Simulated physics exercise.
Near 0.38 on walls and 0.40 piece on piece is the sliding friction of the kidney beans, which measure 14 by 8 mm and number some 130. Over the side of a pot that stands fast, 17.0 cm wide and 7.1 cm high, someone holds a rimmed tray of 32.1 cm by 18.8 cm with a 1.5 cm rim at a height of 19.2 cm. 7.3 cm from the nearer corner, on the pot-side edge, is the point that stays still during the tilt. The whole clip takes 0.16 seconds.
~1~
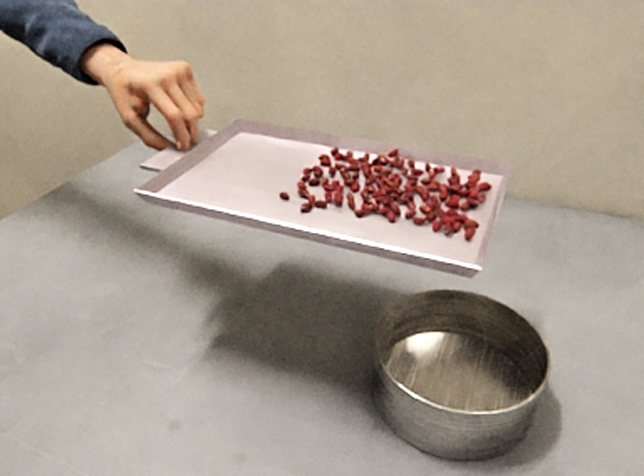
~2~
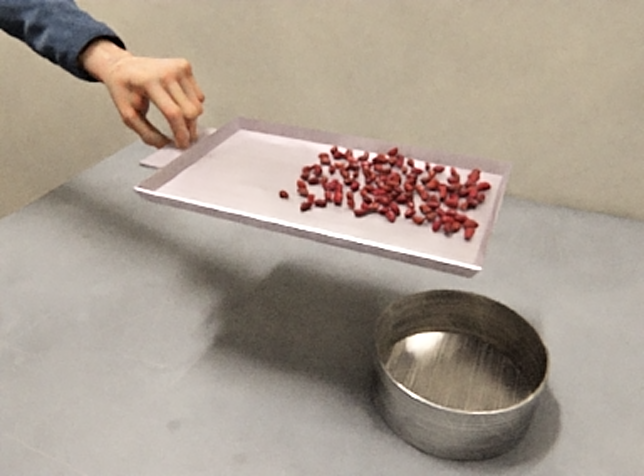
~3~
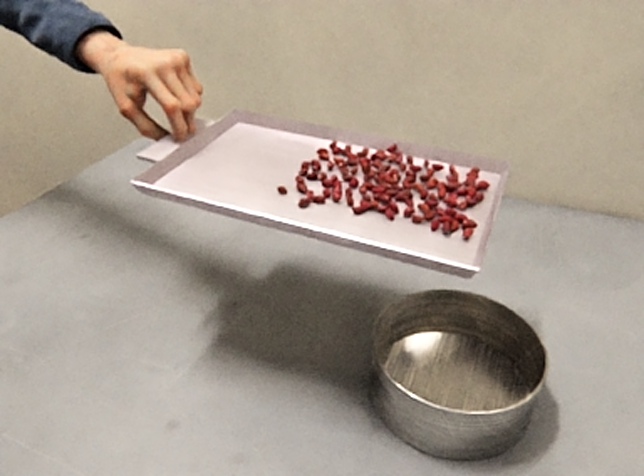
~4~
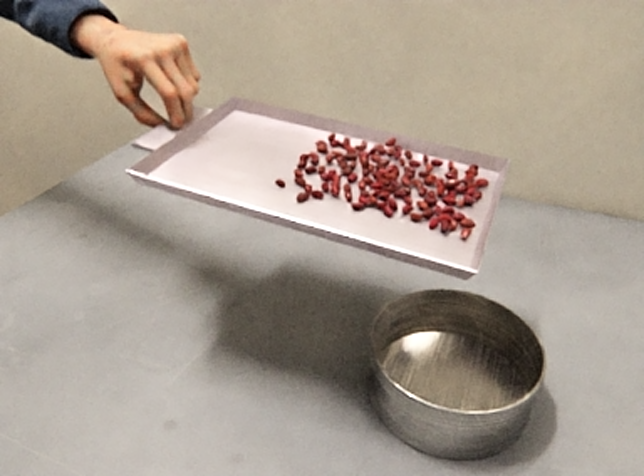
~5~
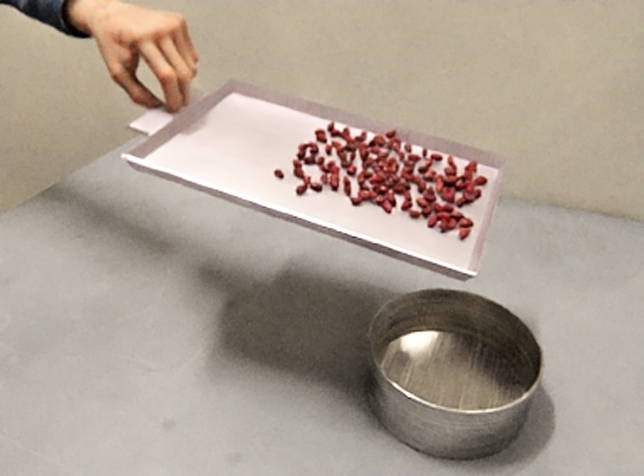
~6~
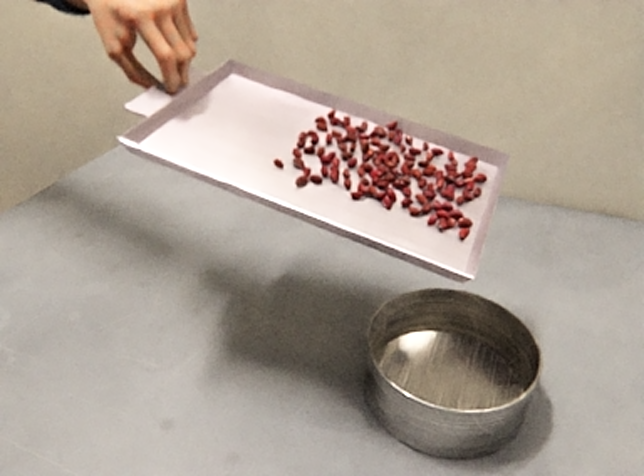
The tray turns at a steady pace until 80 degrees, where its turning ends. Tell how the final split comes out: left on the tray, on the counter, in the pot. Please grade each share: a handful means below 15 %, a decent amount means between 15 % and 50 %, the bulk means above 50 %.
Left on the tray: A handful, counter: A decent amount, pot: The bulk.
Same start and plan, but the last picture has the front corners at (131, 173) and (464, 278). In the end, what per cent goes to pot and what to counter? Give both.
You'd end with pot at 65 and counter at 35.
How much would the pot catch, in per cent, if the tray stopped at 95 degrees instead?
Then about 65 per cent.
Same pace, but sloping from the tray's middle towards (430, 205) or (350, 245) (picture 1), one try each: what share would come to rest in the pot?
Near 30 and 70 per cent, in that order.
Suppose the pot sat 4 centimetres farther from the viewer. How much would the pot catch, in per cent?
With that change it comes to something like 25 in a hundred.
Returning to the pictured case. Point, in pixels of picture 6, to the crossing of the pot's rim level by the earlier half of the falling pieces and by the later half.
It passes about (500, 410) first and (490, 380) afterwards.
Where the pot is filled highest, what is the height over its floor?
I'd put it at close to 1.5 centimetres.
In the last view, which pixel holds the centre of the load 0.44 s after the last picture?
By then the middle of the load sits around (481, 261).
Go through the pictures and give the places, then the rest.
The first picture shows tray tilt 0 degrees, front corners at (143, 188) and (474, 262); middle of the pieces at (393, 186); pot at (460, 343).
The second picture shows tray tilt 1 degrees, front corners at (142, 186) and (474, 262); middle of the pieces at (393, 185).
The third picture shows tray tilt 2 degrees, front corners at (140, 180) and (472, 263); middle of the pieces at (392, 182).
The fourth picture shows tray tilt 5 degrees, front corners at (136, 169) and (471, 265), lowest corner right front; middle of the pieces at (391, 178).
The fifth picture shows tray tilt 8 degrees, front corners at (132, 154) and (469, 267), lowest corner right front; middle of the pieces at (390, 172).
The sixth picture shows tray tilt 13 degrees, front corners at (128, 138) and (468, 270), lowest corner right front; middle of the pieces at (390, 166); pot at (452, 341).
Then, 0.27 s after the last picture, tilt 47 degrees; the tray holds 100 %, the pot 0 %.
Then, 0.44 s after the last picture, tilt 68 degrees; the tray holds 75 %, the pot 0 %.
Then, 0.74 s after the last picture, tilt 80 degrees; the tray holds 0 %, the pot 60 %.
In the end, tray 0 %, counter 35 %, pot 65 %.
